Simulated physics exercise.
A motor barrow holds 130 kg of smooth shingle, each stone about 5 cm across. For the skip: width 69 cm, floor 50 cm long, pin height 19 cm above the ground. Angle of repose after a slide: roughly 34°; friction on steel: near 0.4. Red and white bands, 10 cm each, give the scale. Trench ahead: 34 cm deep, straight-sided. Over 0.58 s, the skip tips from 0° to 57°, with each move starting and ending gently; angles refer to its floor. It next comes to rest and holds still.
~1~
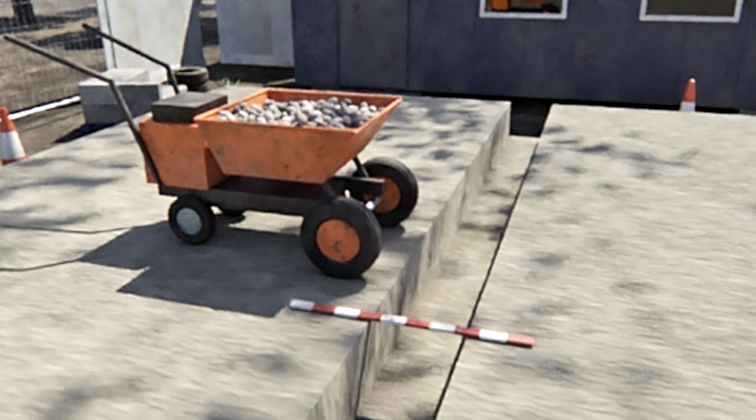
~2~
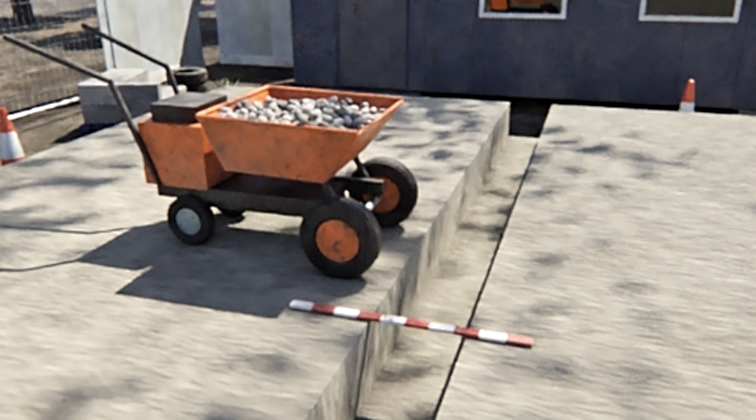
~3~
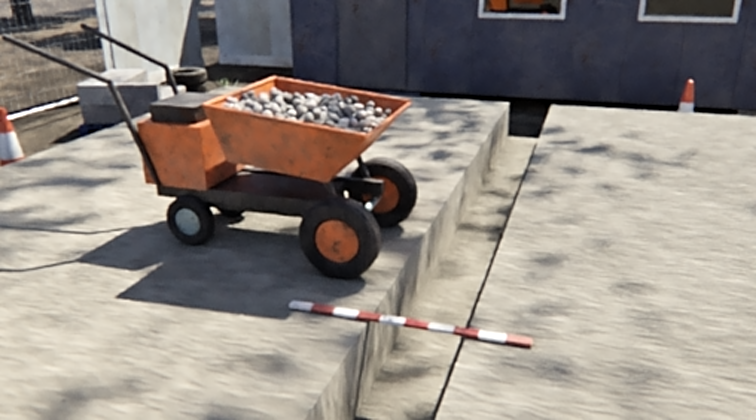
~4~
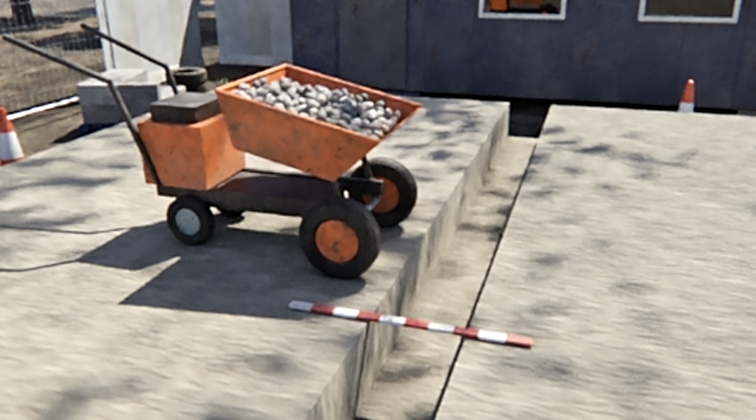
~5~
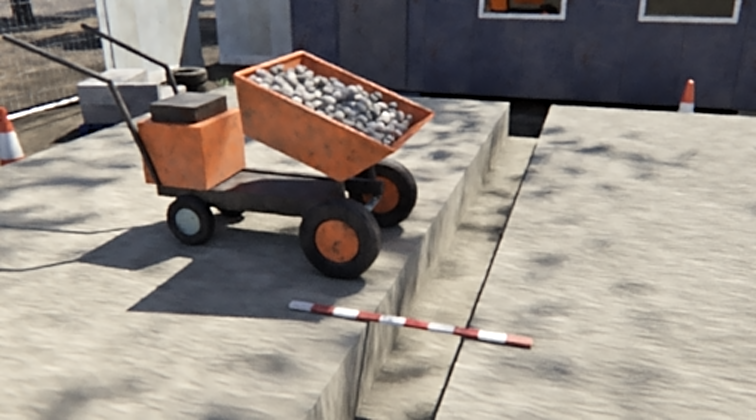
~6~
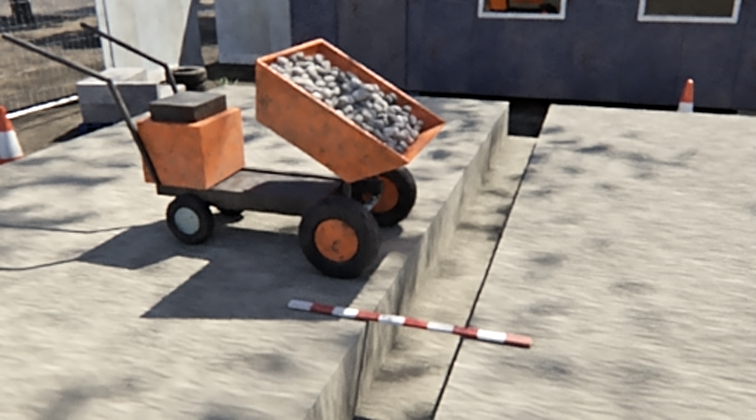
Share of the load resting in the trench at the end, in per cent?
23 per cent.
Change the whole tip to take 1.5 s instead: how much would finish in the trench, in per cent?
That would give about 40 percent.
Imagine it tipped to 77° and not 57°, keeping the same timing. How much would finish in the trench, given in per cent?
It comes out at about 15 percent.
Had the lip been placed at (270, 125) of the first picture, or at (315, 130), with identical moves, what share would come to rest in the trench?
Roughly 65 in a hundred from the first, 45 in a hundred from the second.
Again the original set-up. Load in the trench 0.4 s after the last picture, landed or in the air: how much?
I'd say near 10 per cent at that time.
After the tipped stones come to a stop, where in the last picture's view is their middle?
About (534, 266).
Then, 0.1 s after the last picture the floor is at 48°, 100 % in the skip; the foremost stones are at (428, 165).
Then, 0.4 s after the last picture the floor is at 57°, 85 % in the skip, 9 % in the trench, 5 % past the trench; the foremost stones are at (513, 230).
Then, 0.7 s after the last picture the floor is at 57°, 43 % in the skip, 8 % in the trench, 49 % past the trench; the foremost stones are at (658, 289).
Then, 2.7 s after the last picture the floor is at 57°, 24 % in the skip, 23 % in the trench, 53 % past the trench; the foremost stones are past the picture's edge.
